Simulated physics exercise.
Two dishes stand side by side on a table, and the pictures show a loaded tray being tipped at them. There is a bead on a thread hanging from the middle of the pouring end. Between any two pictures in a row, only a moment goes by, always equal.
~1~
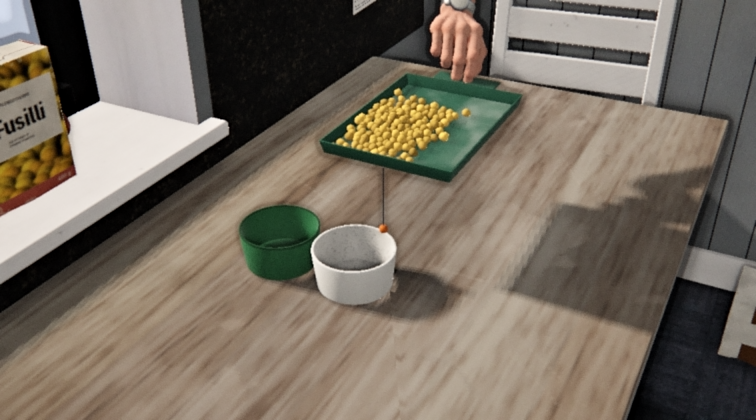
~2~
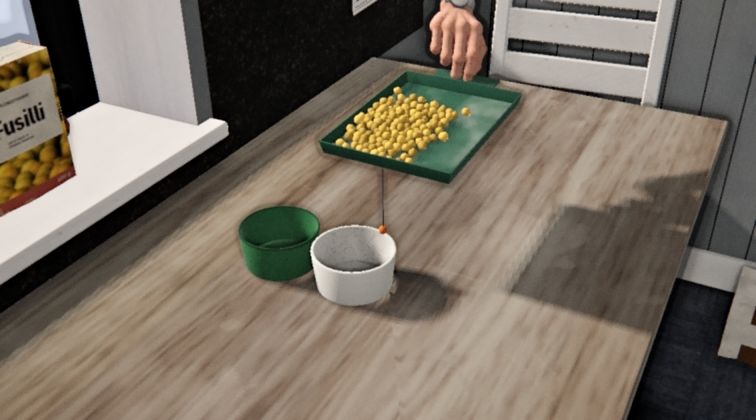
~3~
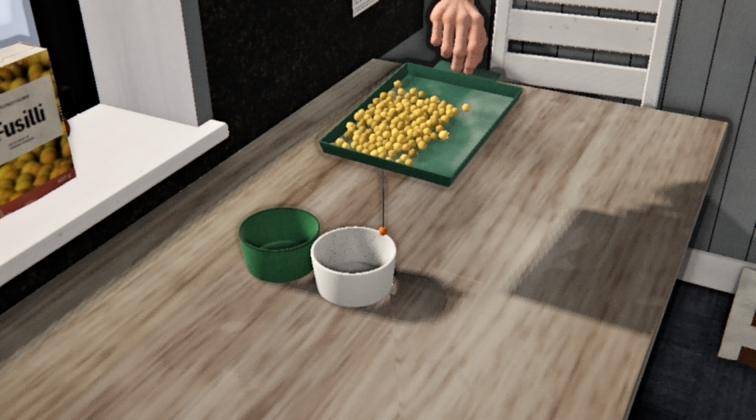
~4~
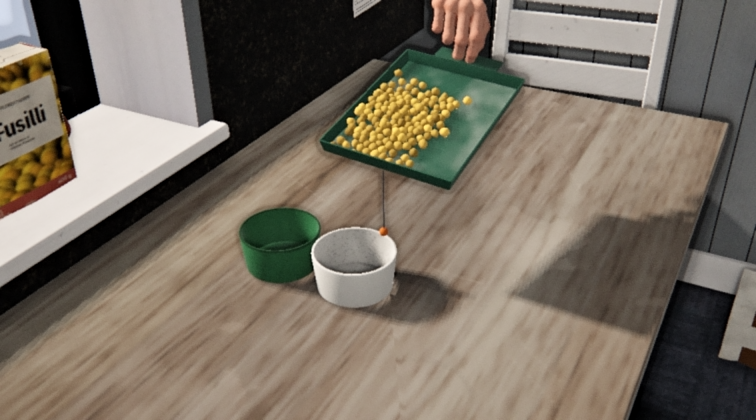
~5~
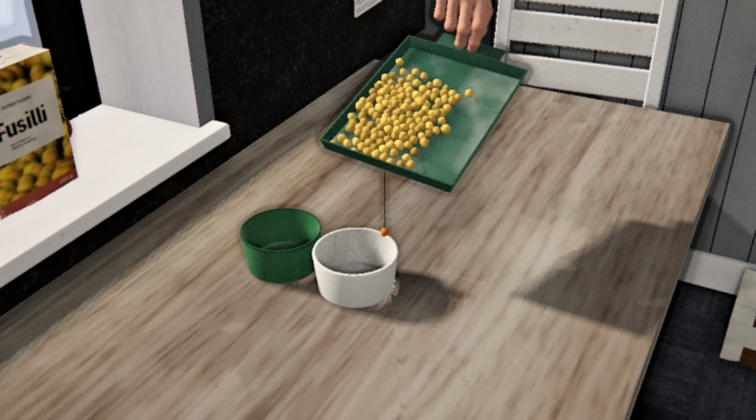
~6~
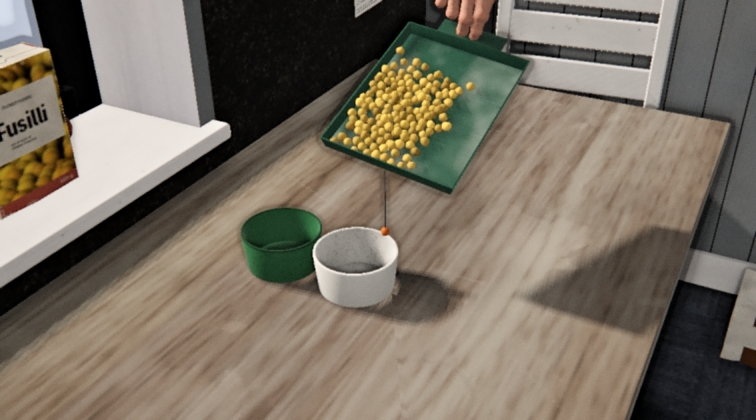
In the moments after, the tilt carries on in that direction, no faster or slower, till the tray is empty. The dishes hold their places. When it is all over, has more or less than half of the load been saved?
Well, most of the load misses the dishes, as it turns out.
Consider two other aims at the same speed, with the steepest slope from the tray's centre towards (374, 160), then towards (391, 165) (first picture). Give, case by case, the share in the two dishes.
70 % then 40 %, roughly.
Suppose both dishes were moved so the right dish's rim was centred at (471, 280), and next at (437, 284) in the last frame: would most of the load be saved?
For the earlier try a larger portion is kept, for the later one a larger portion.
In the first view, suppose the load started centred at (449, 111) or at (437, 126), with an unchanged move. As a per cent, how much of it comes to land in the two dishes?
Respectively 10 and 10 per cent.
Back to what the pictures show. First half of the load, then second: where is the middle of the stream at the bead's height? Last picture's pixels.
Around (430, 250) at first; around (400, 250) after that.
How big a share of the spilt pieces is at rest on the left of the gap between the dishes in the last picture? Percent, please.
Around 0 per cent, give or take.
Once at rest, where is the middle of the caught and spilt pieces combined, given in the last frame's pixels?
Roughly pixel (421, 306).
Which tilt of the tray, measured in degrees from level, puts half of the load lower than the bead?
The angle is around 115°.
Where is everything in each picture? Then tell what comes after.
In the first frame, corners of the pouring end at (324, 140) and (450, 169), level; middle of the load at (395, 126), puffed corn balls; left dish at (258, 260); right dish at (334, 284); bead on its thread at (384, 229).
In the second frame, corners of the pouring end at (323, 140) and (449, 171), level; middle of the load at (395, 126).
In the third frame, corners of the pouring end at (323, 140) and (449, 175), tipped barely, lowest at the right corner; middle of the load at (395, 123).
In the fourth frame, corners of the pouring end at (324, 139) and (450, 179), tipped a little, lowest at the right corner; middle of the load at (395, 119).
In the fifth frame, corners of the pouring end at (325, 138) and (451, 182), tipped clearly, lowest at the right corner; middle of the load at (397, 113).
In the sixth frame, corners of the pouring end at (325, 136) and (451, 185), tipped clearly, lowest at the right corner; middle of the load at (397, 109); left dish at (260, 263); right dish at (335, 287).
Soon, tray tipped steeply; nearly all on the tray; a stray few in the air.
A while on, tray tipped past a quarter turn; most on the tray; a small part outside both; a small part in the air.
Towards the end, tray tipped past a quarter turn; a small part in the right dish; a stray few in the left dish; most outside both.
Finally, tray tipped past a quarter turn; a small part in the right dish; a stray few in the left dish; most outside both.
